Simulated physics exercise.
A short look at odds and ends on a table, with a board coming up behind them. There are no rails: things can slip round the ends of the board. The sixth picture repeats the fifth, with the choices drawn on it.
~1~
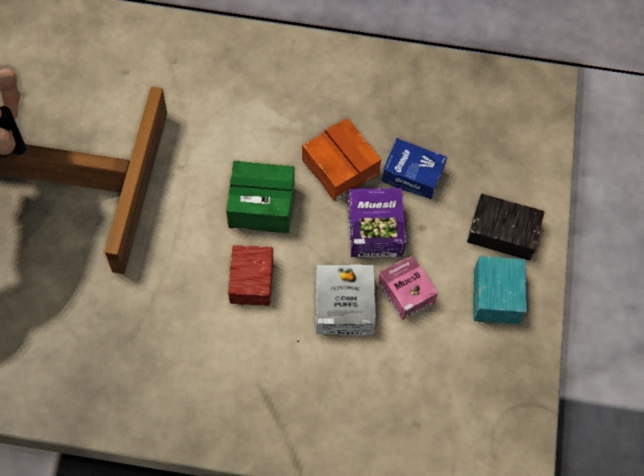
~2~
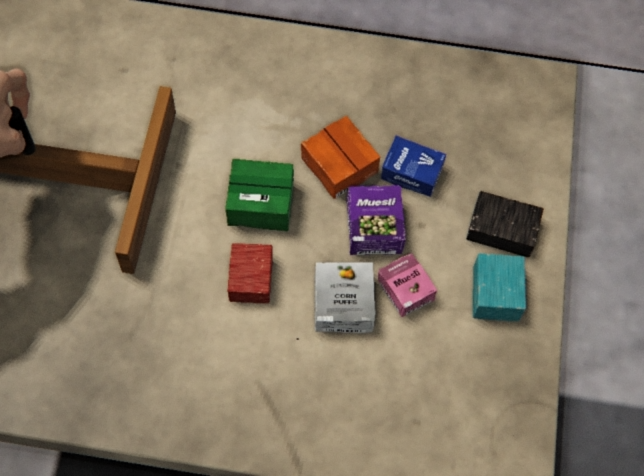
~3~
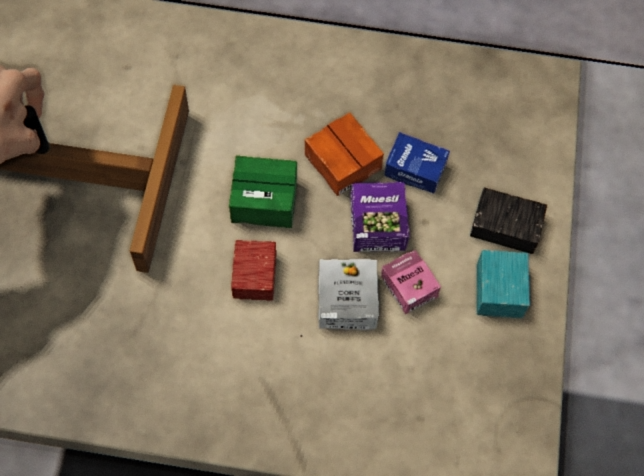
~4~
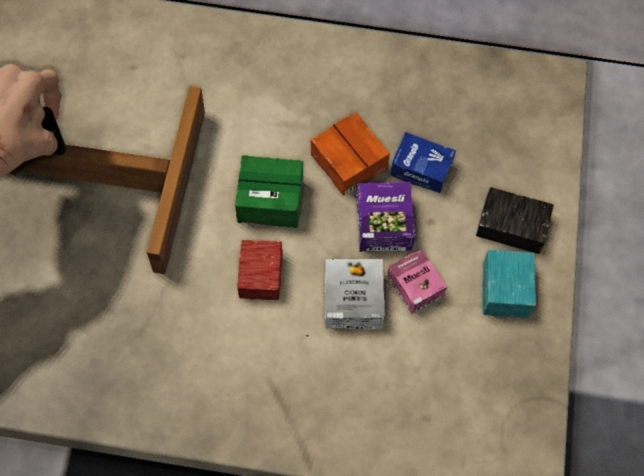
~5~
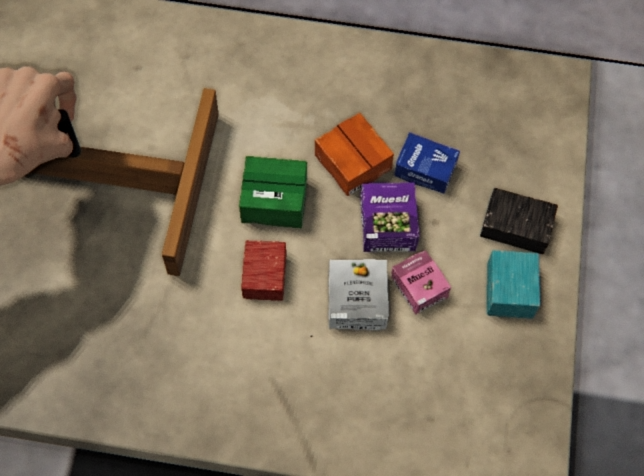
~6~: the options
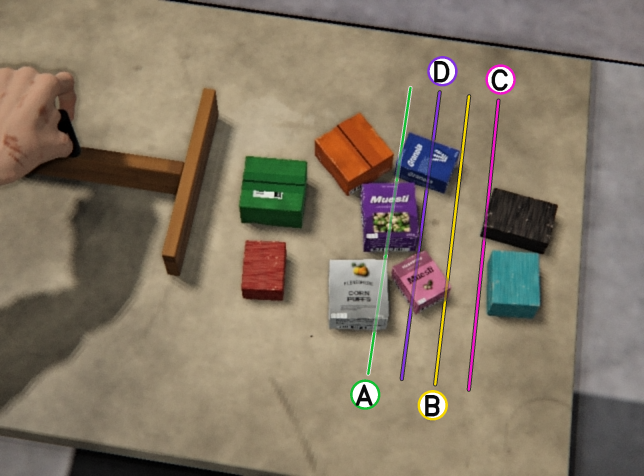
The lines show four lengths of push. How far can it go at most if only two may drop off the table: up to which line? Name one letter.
Up to line B.
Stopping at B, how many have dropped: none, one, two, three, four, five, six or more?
In all, two.
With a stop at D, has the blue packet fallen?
No.
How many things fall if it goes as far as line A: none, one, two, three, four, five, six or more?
In all, none.
On the marked copy, A at (391, 221); B at (453, 231); C at (485, 235); D at (422, 226).
With B. Early on, board (284, 183); orange box (361, 153); red block (298, 277).
Further on, board (380, 197); turquoise block (540, 288); black block (536, 221).
At the end, board (453, 208); turquoise block over the edge; black block over the edge; two fallen.
As for the rest, A is within the limit but short; C drops three; D is within the limit but short.
